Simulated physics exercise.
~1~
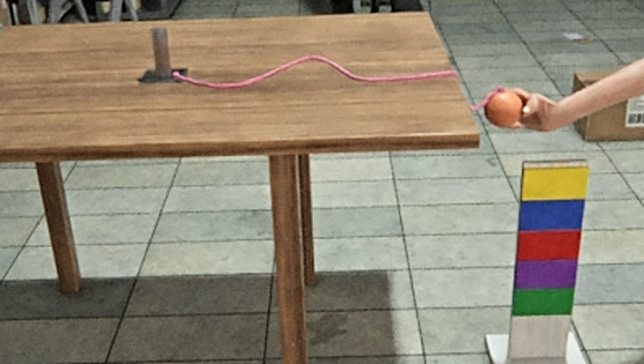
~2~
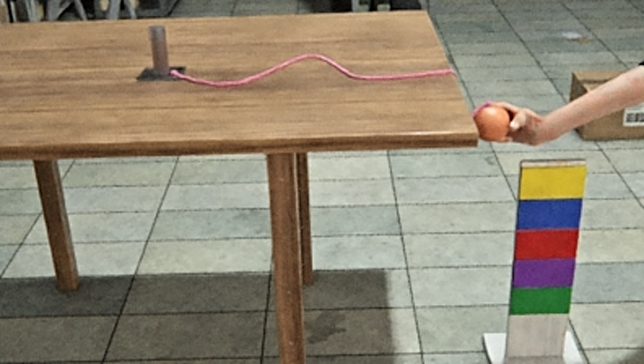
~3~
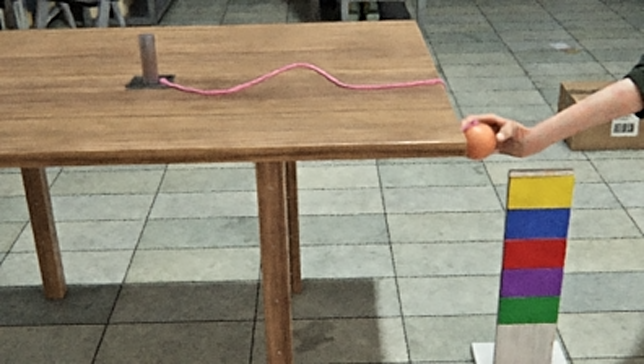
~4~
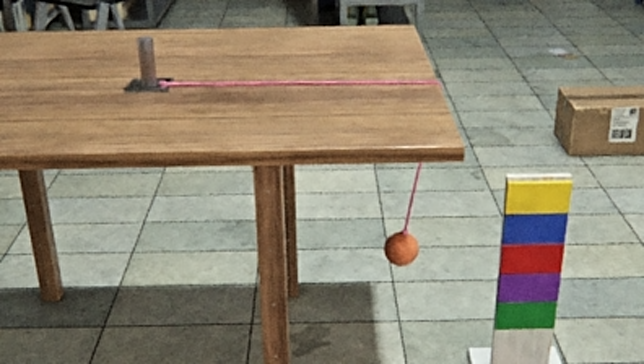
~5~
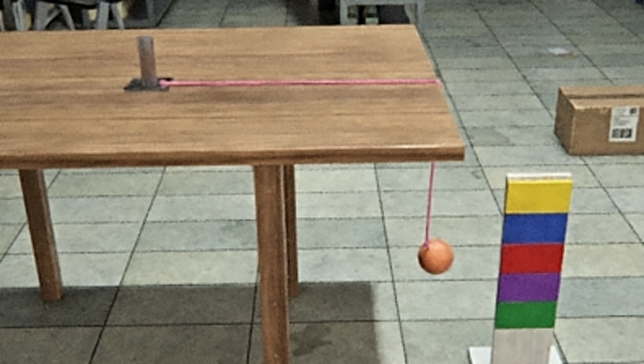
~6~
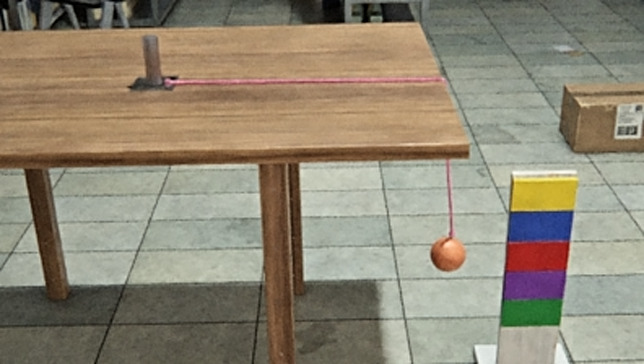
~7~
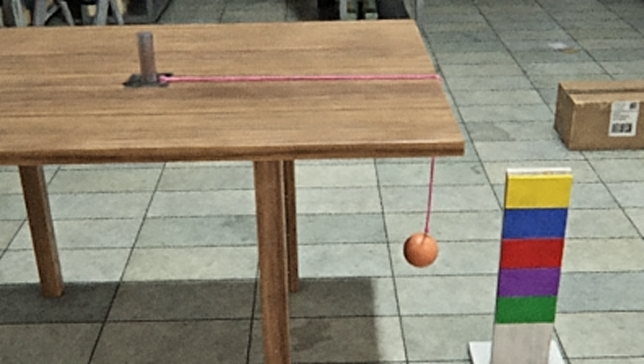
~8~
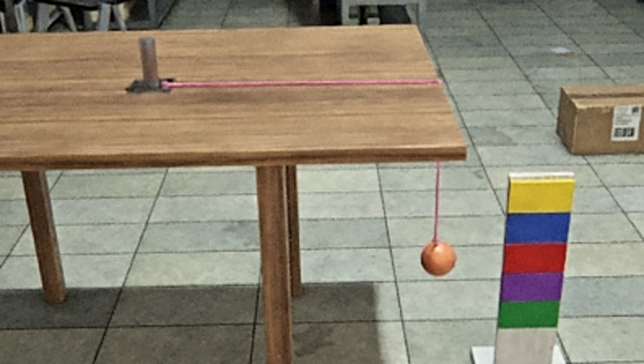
Orange tied by a pink shoelace to a tabletop post, released by a hand, dropping and swaying beside coloured bands, level with red.
